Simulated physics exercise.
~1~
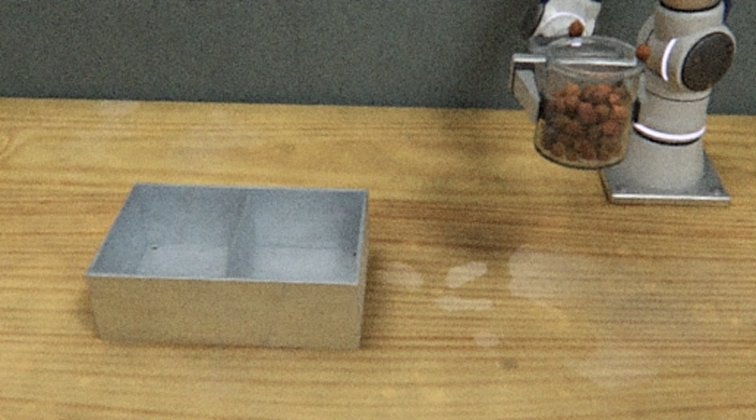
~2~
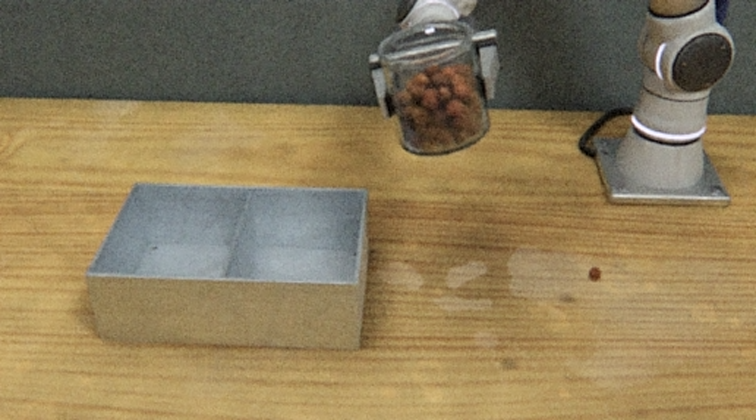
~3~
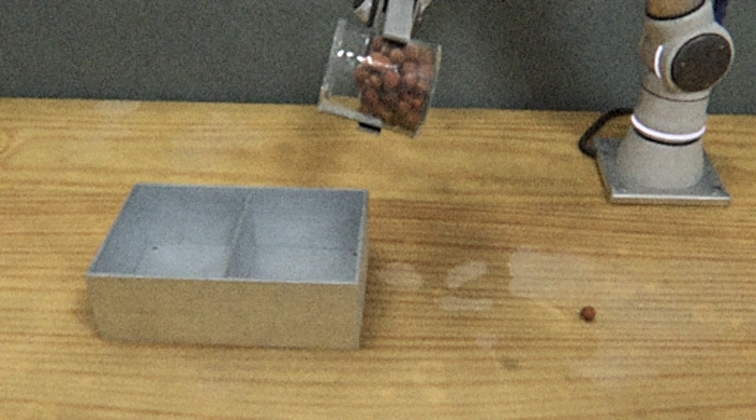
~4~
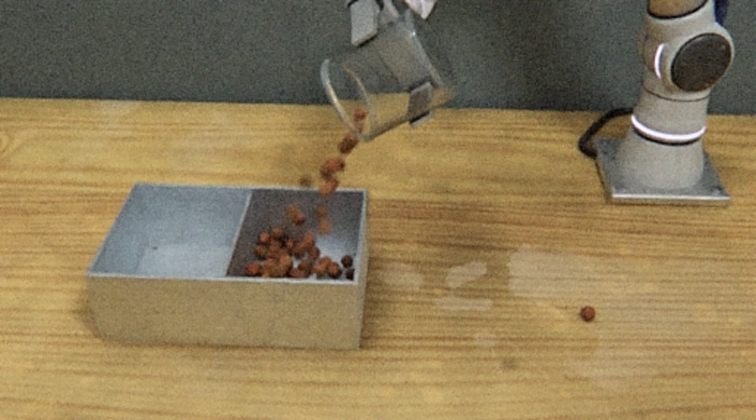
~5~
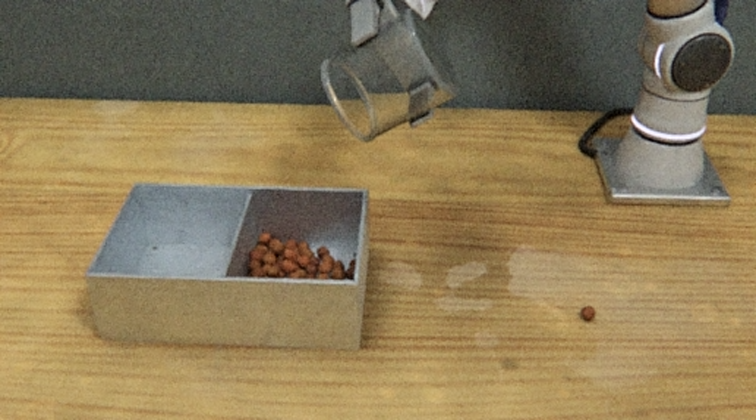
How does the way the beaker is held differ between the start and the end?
At the start the beaker is held upright, and at the end it is tipped upside down at a slant, with its mouth pointing down and to the left.
